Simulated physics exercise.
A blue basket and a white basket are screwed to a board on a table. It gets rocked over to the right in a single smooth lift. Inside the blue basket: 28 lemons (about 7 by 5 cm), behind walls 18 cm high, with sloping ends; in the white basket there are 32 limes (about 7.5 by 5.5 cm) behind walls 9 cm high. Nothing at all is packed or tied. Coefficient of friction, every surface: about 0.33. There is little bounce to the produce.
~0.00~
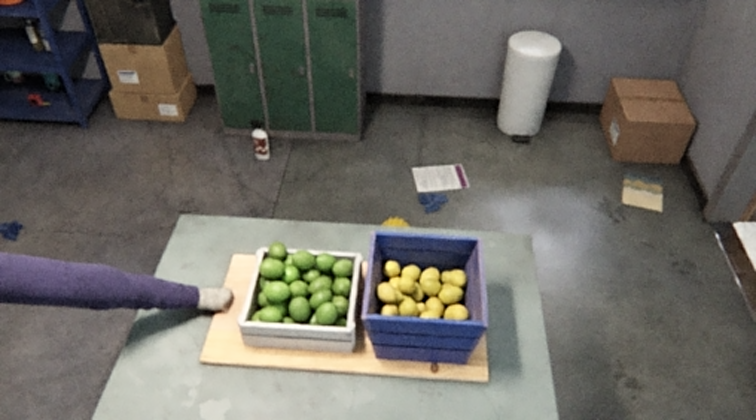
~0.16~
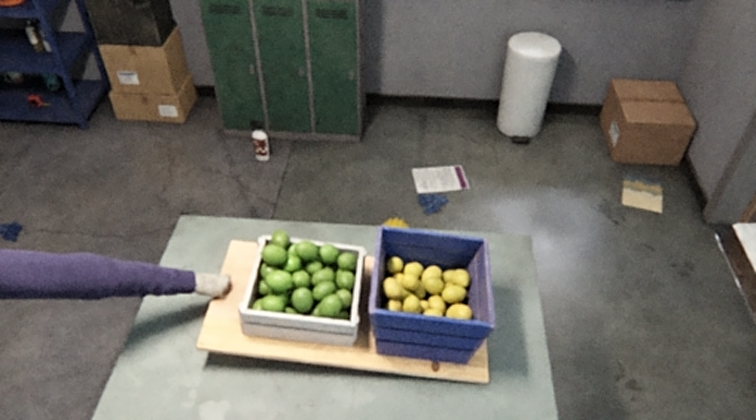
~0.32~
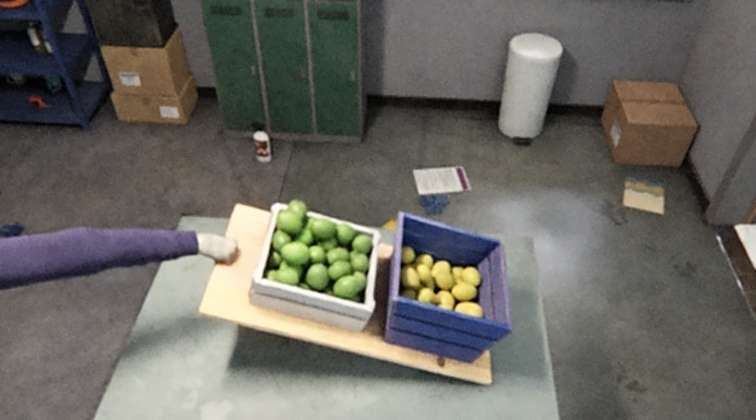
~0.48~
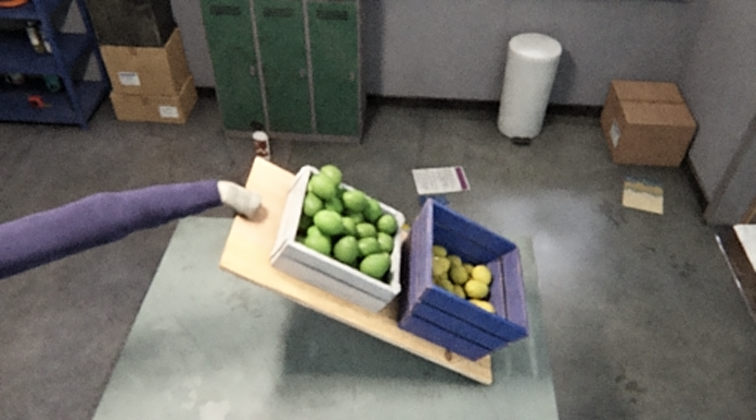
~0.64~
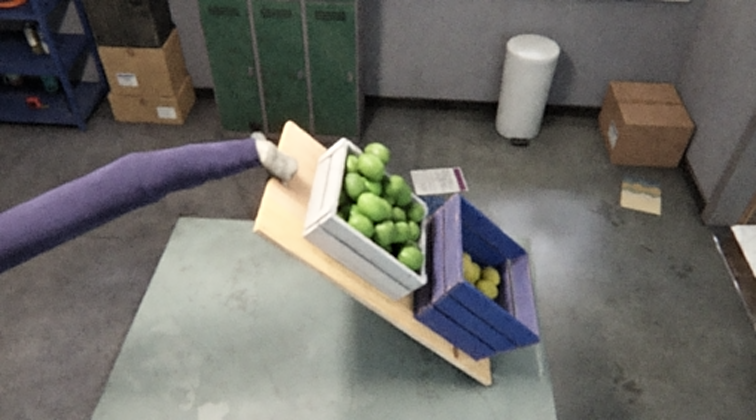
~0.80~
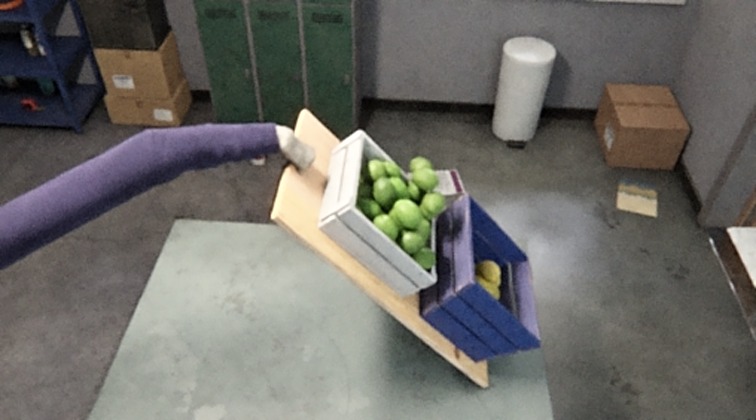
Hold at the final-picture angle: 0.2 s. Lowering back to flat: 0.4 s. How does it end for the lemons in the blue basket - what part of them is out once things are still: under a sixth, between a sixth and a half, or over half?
I would predict the loss comes to less than one in six.
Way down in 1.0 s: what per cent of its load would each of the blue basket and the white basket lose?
In that case blue basket 0 %, white basket 20 %.
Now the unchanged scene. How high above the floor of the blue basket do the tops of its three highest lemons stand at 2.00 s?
Height: About 12 cm.
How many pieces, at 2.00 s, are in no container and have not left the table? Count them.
About 5.
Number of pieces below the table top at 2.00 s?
Roughly 5.
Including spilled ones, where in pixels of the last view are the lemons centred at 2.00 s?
Middle approx. (430, 315).
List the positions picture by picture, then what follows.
In the first picture (each is followed by its nearest rim corner in this view), blue basket, (484, 324); white basket, (347, 330); 0° from level; none out.
The second picture shows blue basket, (491, 325); white basket, (350, 324); 5° from level.
The third picture shows blue basket, (509, 327); white basket, (367, 308); 17° from level.
The fourth picture shows blue basket, (527, 331); white basket, (393, 290); 32° from level.
The fifth picture shows blue basket, (539, 338); white basket, (421, 280); 44° from level.
The sixth picture shows blue basket, (540, 343); white basket, (432, 278); 49° from level; 1 out, the lowest lime at (422, 169).
After 0.99 s, tilt 49°; blue basket 28 in, 0 out and white basket 29 in, 3 out.
After 1.23 s, tilt 19°; blue basket 28 in, 0 out and white basket 23 in, 9 out.
After 1.57 s, tilt 0°; blue basket 28 in, 0 out and white basket 20 in, 12 out.
When it is over (at 2.00 s), blue basket 28 in, 0 out and white basket 20 in, 12 out. Asked share, 0 of 28, 0 per cent.
